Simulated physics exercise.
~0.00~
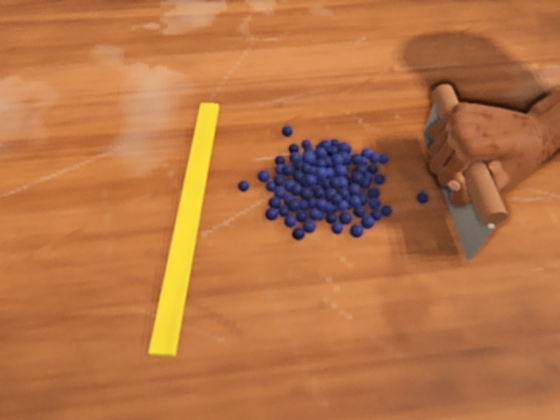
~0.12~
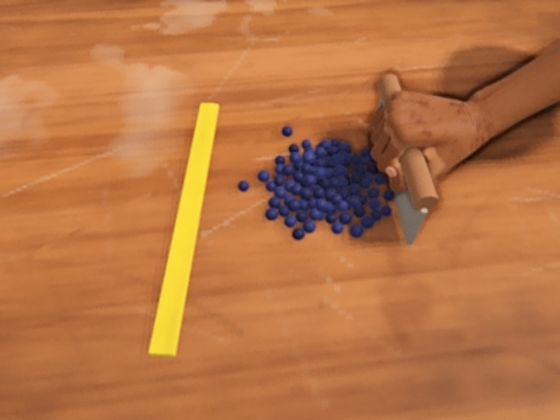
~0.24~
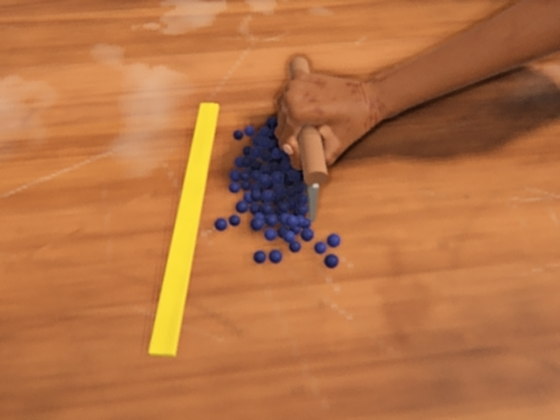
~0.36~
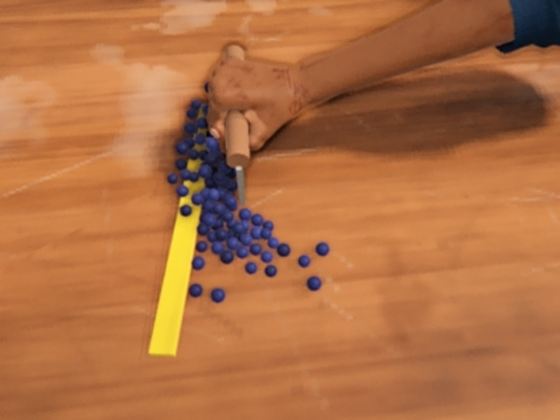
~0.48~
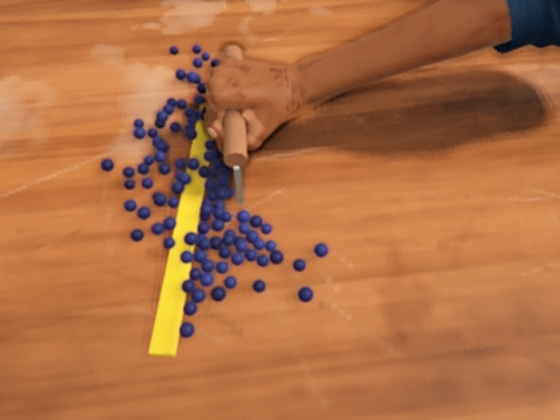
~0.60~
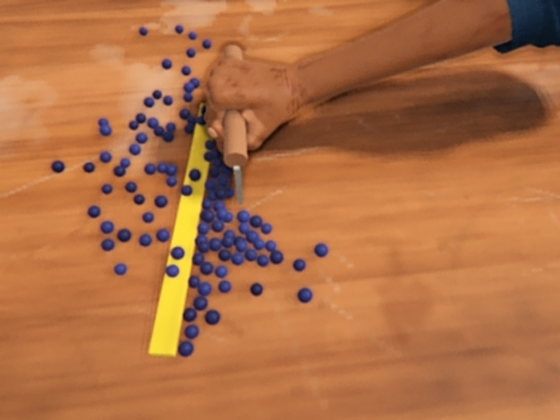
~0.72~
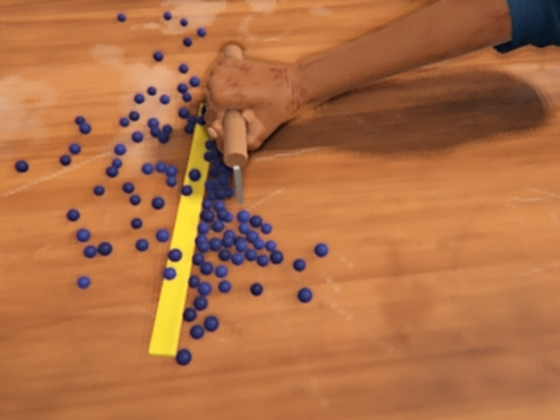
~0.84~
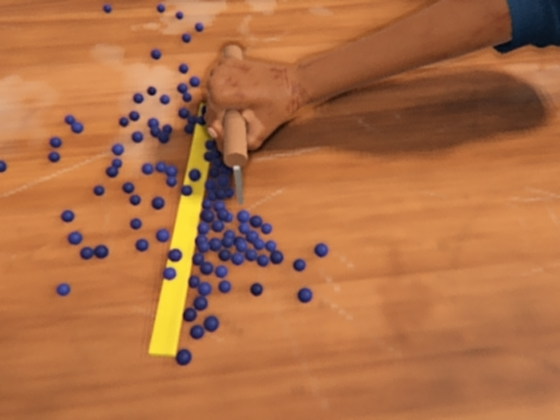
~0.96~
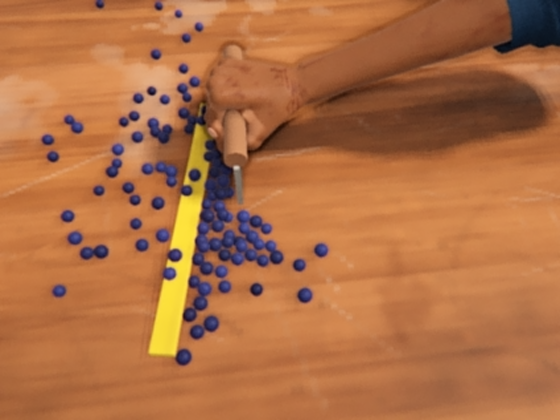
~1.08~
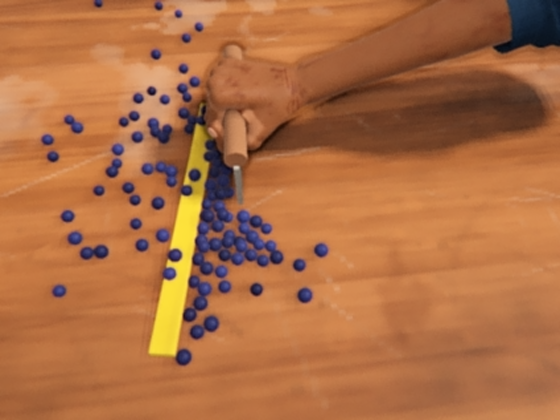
A hand-held scraper pushes blueberries left into a yellow strip, and many scatter beyond it.
